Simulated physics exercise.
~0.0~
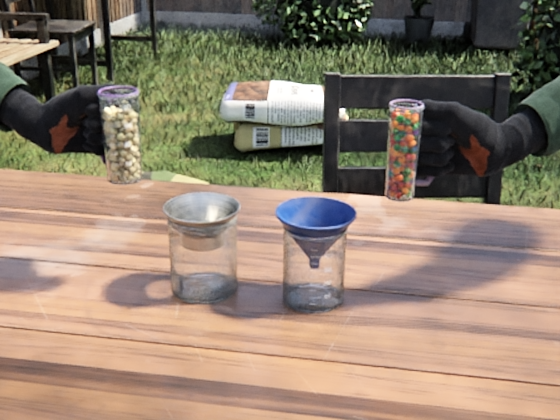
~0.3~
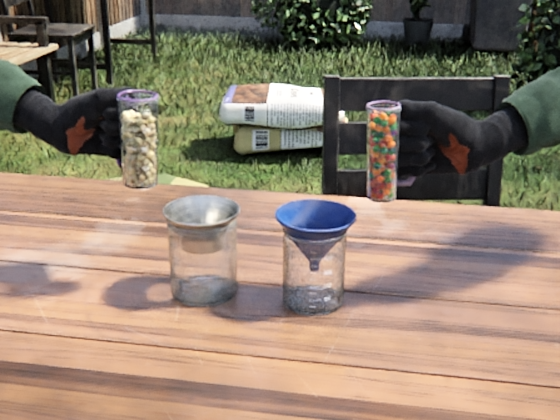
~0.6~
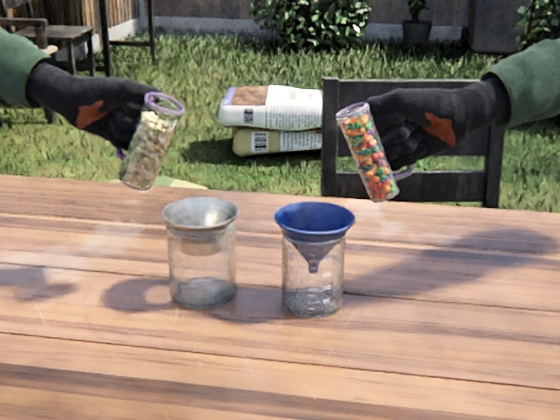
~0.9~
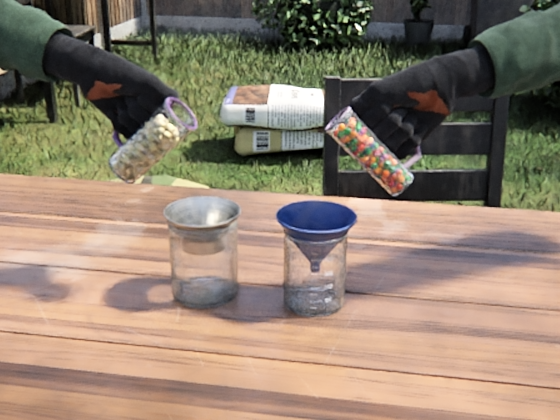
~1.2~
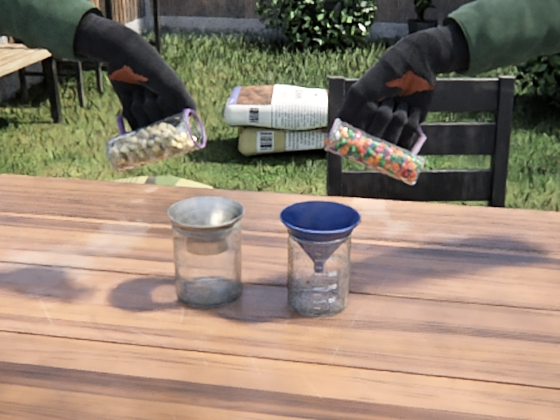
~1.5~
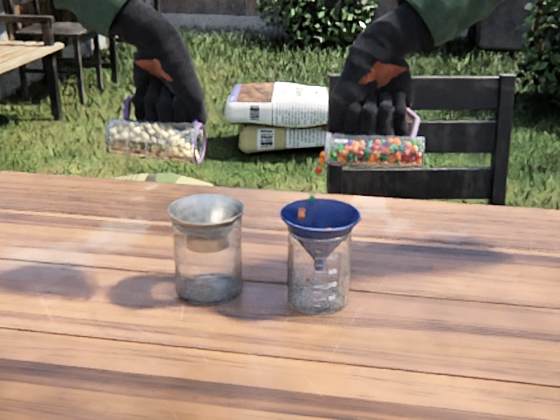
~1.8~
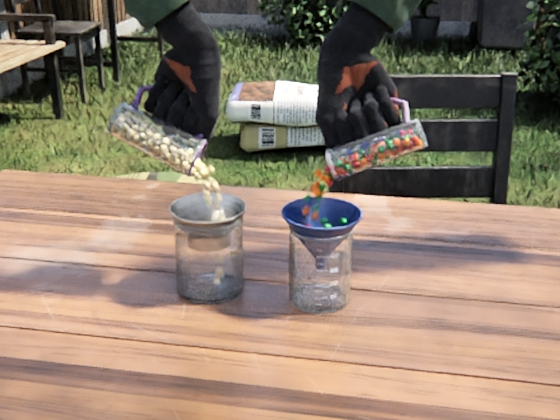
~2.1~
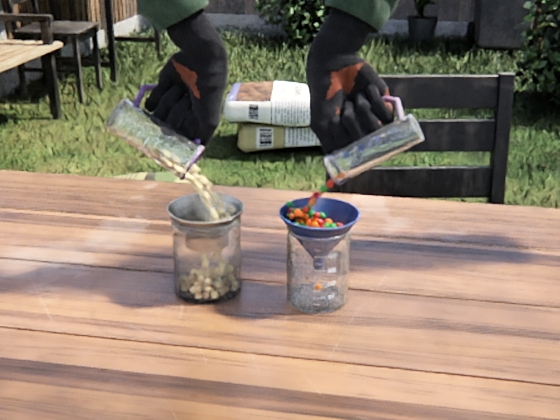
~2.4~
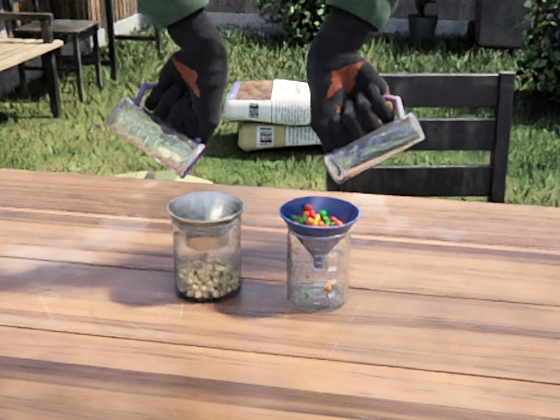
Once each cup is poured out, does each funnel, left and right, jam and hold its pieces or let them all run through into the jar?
The grey funnel on the left lets all the pale pieces through into its jar. The blue funnel on the right jams, with nearly all the colourful pieces stuck in it.
